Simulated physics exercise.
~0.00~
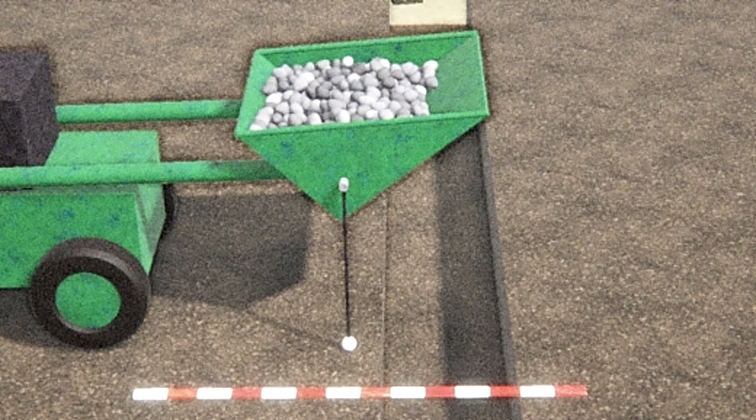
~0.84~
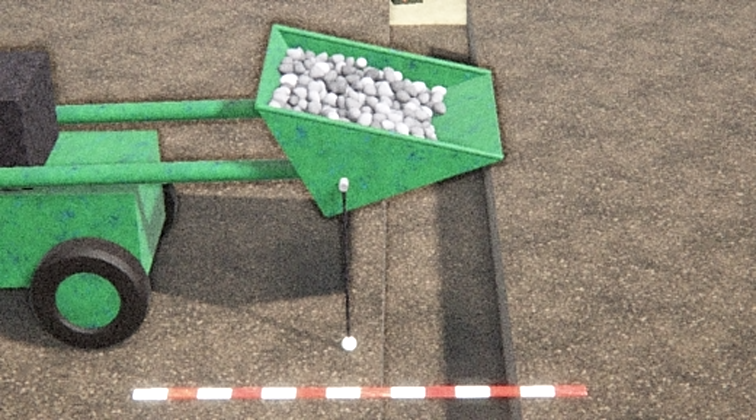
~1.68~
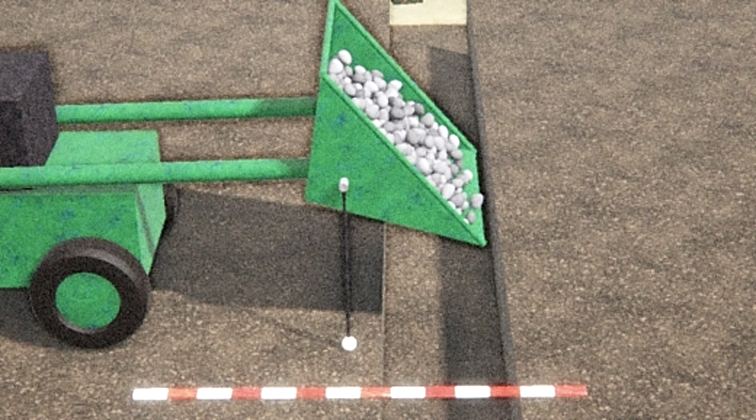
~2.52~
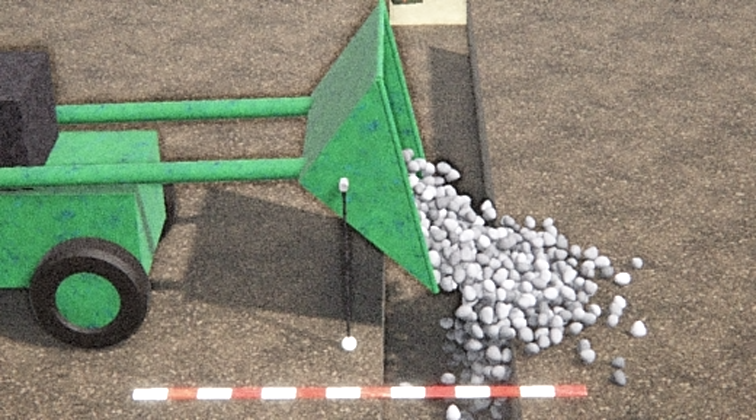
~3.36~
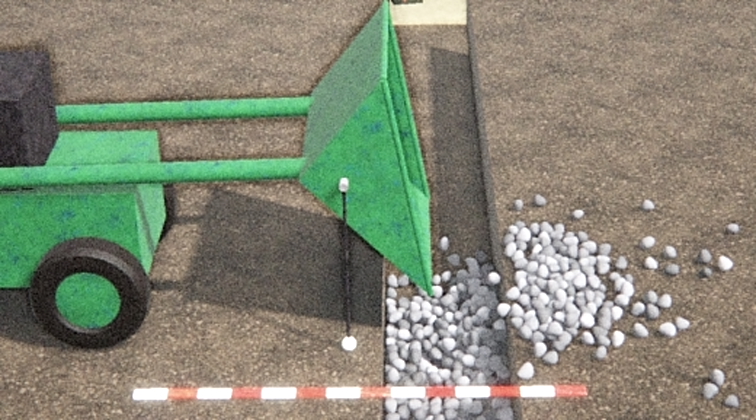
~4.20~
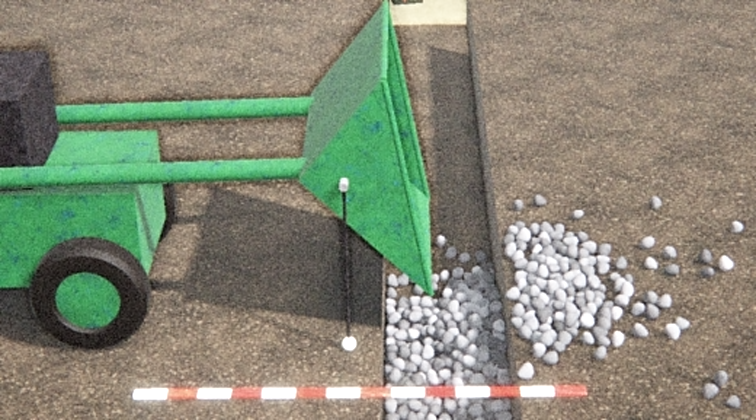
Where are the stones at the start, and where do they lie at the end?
At the start the stones sit up in the loader's green bucket. At the end they lie lower and farther right, partly in the trench and partly on the ground past it.
